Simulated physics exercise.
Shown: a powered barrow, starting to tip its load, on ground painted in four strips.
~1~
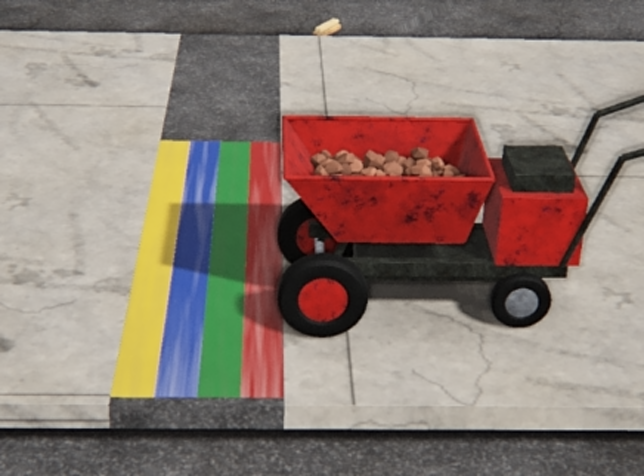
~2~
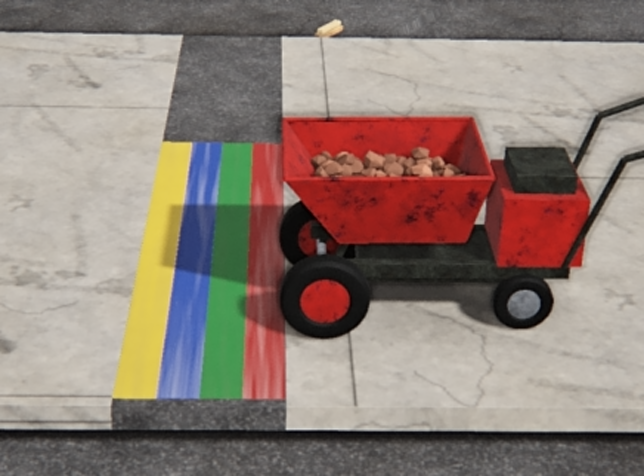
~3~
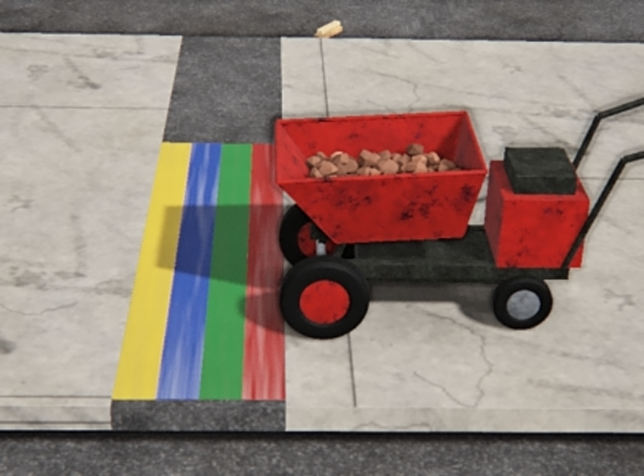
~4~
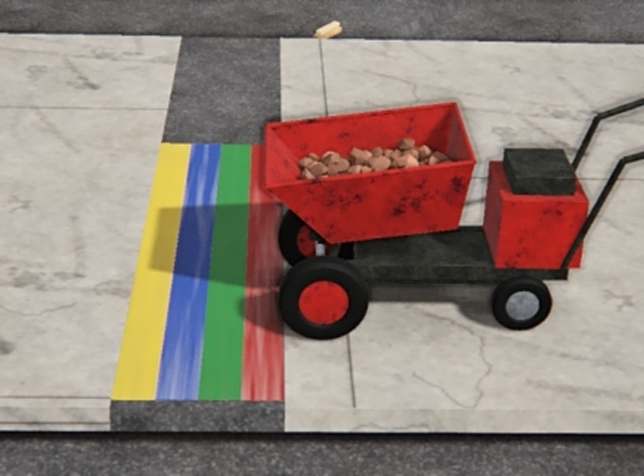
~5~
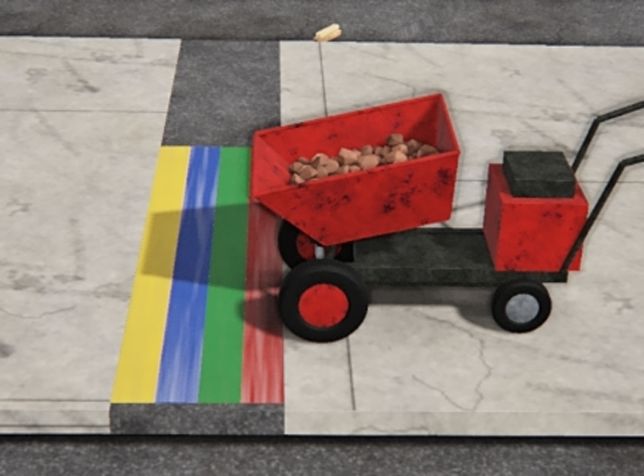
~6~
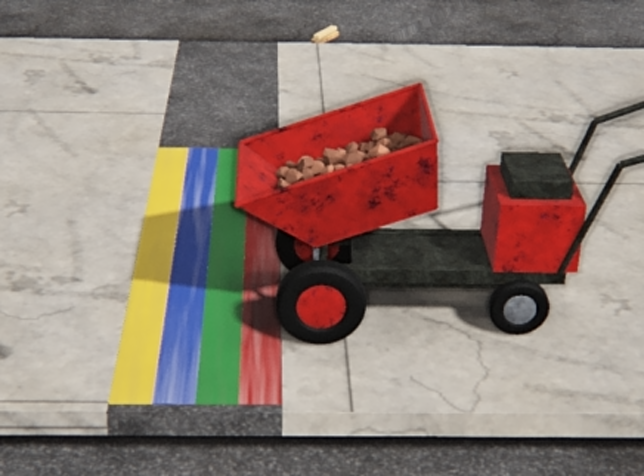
The footage shows a red powered barrow loaded with rubble standing beside yellow, blue, green and red ground strips; its skip starts level, then tilts progressively down to the left, its lip moving over the strips while the wheels stay put.
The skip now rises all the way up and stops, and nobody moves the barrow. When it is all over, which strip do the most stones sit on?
On the yellow strip.
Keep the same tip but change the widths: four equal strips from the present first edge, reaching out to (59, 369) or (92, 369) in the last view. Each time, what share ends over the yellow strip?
20 and 30 percent, roughly.
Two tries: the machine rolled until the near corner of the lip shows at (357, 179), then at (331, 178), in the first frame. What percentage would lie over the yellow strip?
The shares come out close to 10 and 20 per cent, in that order.
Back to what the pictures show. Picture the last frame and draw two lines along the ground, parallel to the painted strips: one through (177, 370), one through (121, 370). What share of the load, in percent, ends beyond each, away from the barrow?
I'd say about 80 and about 40 in a hundred.
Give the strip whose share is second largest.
I'd say blue.
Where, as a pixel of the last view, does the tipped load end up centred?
I'd mark it at roughly (138, 301).
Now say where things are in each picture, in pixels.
In the first frame, lip of the skip (285, 178), level; top of the load (380, 177), lumps of rubble; red strip (263, 359); green strip (221, 359); blue strip (180, 359); yellow strip (138, 359).
In the second frame, lip of the skip (285, 180), level; top of the load (381, 177).
In the third frame, lip of the skip (278, 182), tipped barely; top of the load (397, 180).
In the fourth frame, lip of the skip (267, 187), tipped a little; top of the load (410, 172).
In the fifth frame, lip of the skip (254, 195), tipped a little; top of the load (399, 167).
In the sixth frame, lip of the skip (237, 205), tipped clearly; top of the load (402, 169); red strip (261, 366); green strip (219, 366); blue strip (178, 366); yellow strip (137, 366).
Just after the last frame, skip tipped steeply; every one in the skip.
A moment on, skip tipped right over; almost all in the skip; just a few over the blue strip; just a few over the yellow strip.
Further on, skip tipped right over; roughly half in the skip; about a tenth over the blue strip; roughly a quarter over the yellow strip; roughly a quarter off the paint.
When it is over, skip tipped right over; about a tenth in the skip; not one over the red strip; just a few over the green strip; roughly a quarter over the blue strip; roughly a third over the yellow strip; roughly a third off the paint.
